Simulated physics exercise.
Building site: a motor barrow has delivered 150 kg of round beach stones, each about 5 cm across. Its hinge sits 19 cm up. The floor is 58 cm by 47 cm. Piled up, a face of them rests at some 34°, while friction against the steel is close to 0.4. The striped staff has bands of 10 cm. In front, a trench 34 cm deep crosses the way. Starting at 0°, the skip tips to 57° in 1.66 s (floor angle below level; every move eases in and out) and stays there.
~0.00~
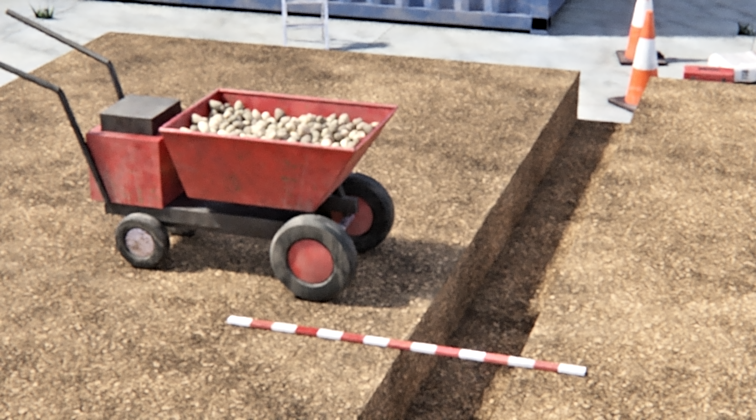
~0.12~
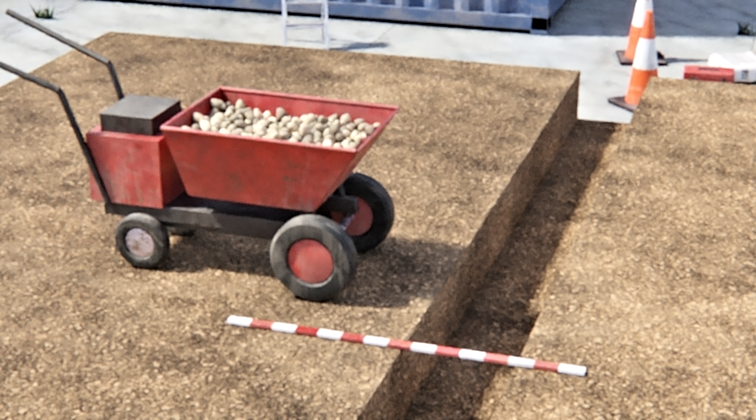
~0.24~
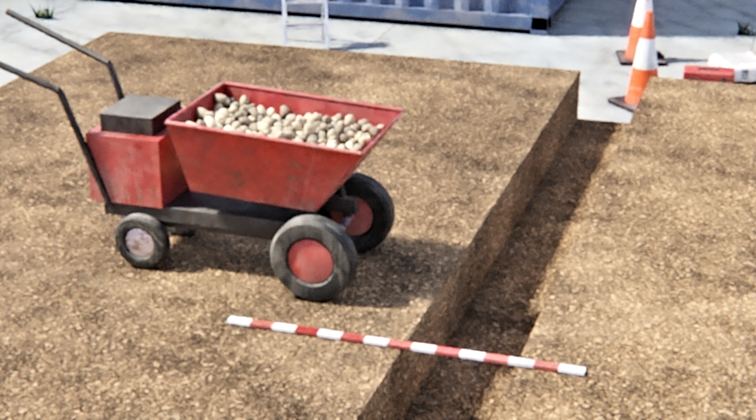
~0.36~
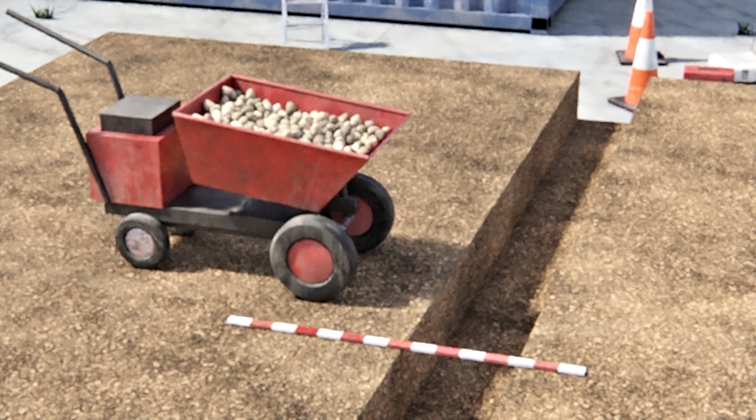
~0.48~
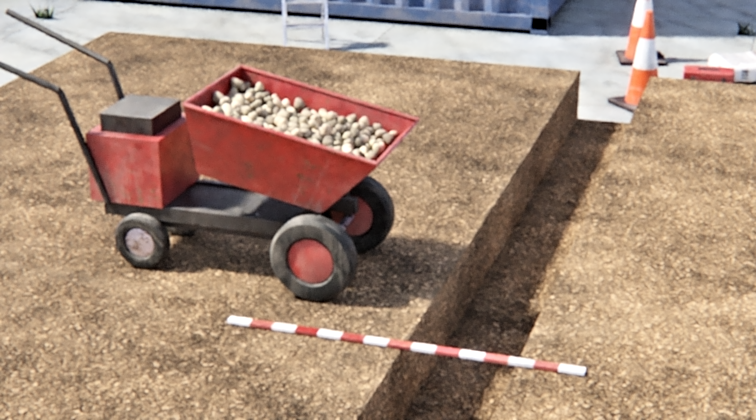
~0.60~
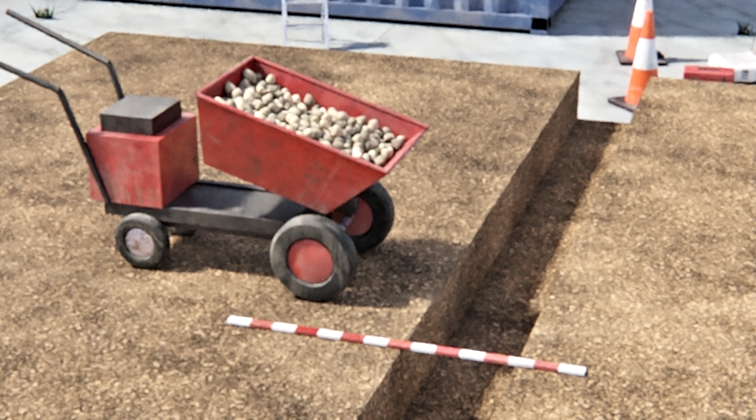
A red skip heaped with pale rounded stones tilts on a motor barrow, its rear rising slowly at first and then faster while its front lip dips to the right and the stones ride along inside. The wheeled chassis stays still on brown gravelly ground, left of a trench crossed by a red-and-white staff. Orange-and-white cones stand at upper right in this building site, seen from a fixed, raised side view.
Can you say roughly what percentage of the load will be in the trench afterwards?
Roughly 63 per cent, I would say.
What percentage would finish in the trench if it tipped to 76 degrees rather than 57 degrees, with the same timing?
Near 100 per cent then.
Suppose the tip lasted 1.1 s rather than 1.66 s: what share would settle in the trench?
It would be near 60 per cent.
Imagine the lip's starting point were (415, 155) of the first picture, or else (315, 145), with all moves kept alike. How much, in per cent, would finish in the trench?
Result: Close to 40 then close to 55 per cent.
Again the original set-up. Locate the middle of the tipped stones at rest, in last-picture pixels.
(495, 353).
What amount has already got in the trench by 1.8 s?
20 per cent, give or take.
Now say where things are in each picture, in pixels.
Lip at (354, 151), floor tilted 0°, highest stones at (288, 120), in the first frame.
Lip at (356, 152), floor tilted 1°, highest stones at (277, 118); the stones move at 0.1 m/s on average, in the second frame.
Lip at (361, 154), floor tilted 3°, highest stones at (252, 111); the stones move at 0.2 m/s on average, in the third frame.
Lip at (368, 158), floor tilted 7°, highest stones at (234, 101); the stones move at 0.3 m/s on average, in the fourth frame.
The skip is at 12°, its lip at (378, 165); the top of the load is at (240, 93); the stones move at 0.4 m/s on average, in the fifth frame.
Lip at (388, 173), floor tilted 17°, highest stones at (251, 85); the stones move at 0.4 m/s on average, in the sixth frame.
After 1.2 s the floor is at 48°; 100 % in the skip; the foremost stones are at (434, 202).
After 1.8 s the floor is at 57°; 82 % in the skip, 18 % in the trench; the foremost stones are at (526, 365).
After 2.1 s the floor is at 57°; 62 % in the skip, 37 % in the trench; the foremost stones are at (550, 334).
After 4.1 s the floor is at 57°; 37 % in the skip, 63 % in the trench; the foremost stones are at (563, 334).
